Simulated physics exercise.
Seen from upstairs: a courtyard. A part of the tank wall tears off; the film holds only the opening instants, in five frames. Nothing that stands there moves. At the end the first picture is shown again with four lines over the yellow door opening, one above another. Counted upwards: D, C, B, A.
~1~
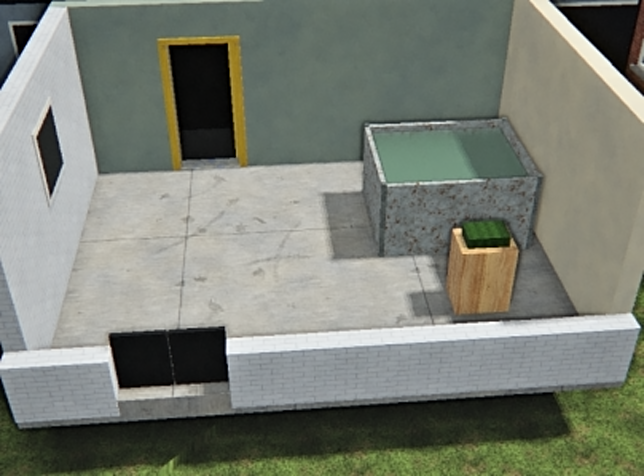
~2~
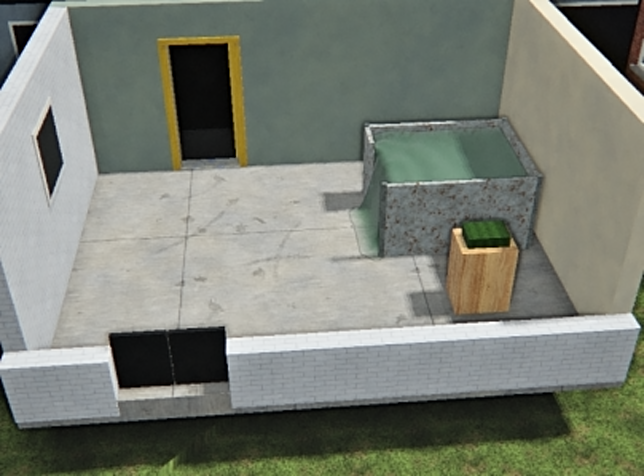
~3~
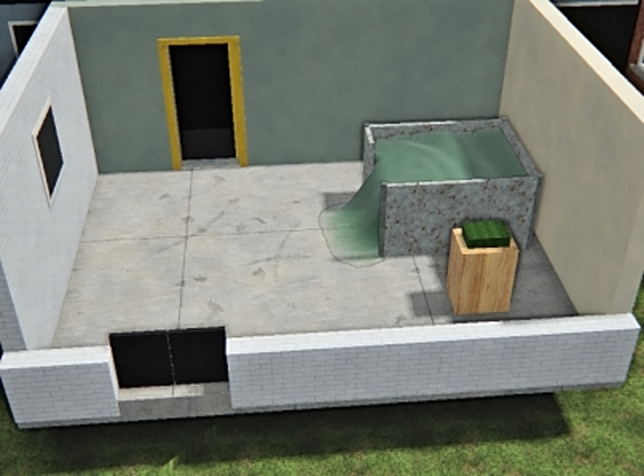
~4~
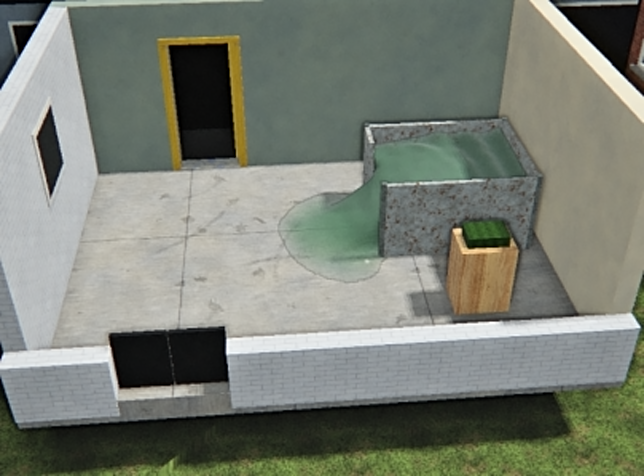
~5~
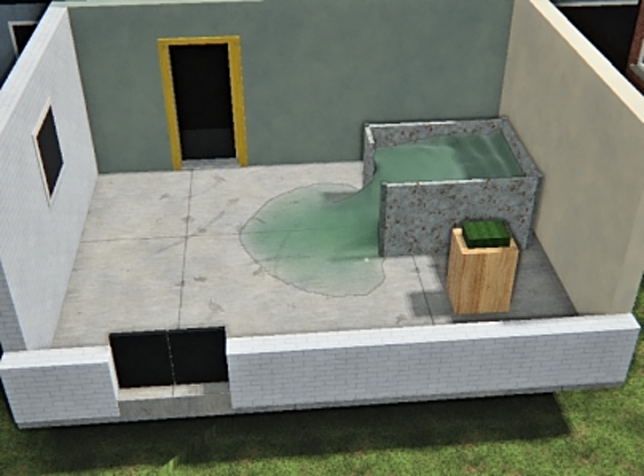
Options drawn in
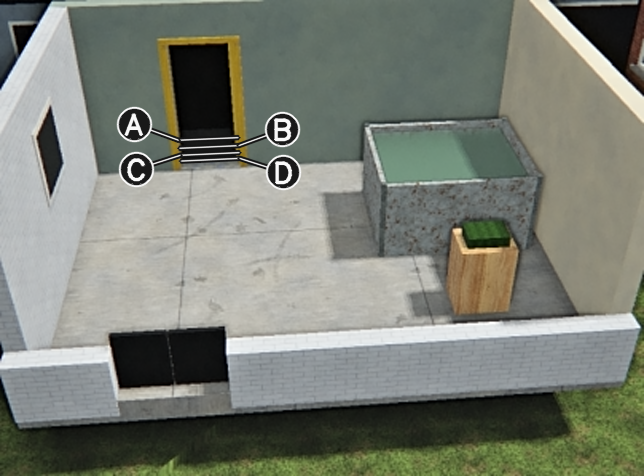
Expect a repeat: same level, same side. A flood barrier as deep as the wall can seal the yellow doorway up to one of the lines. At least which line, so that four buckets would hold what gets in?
The limit is D.
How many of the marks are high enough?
All of the four.
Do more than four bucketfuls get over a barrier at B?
No.
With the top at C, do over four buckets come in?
No, not at all.
On the marked copy, A at (208, 138); B at (209, 146); C at (209, 153); D at (210, 159); from the bottom up D, C, B, A.
Choosing A, nothing gets over.
Choosing B, nothing gets over.
Choosing C, nothing gets over.
Choosing D, a bucket or two gets in.
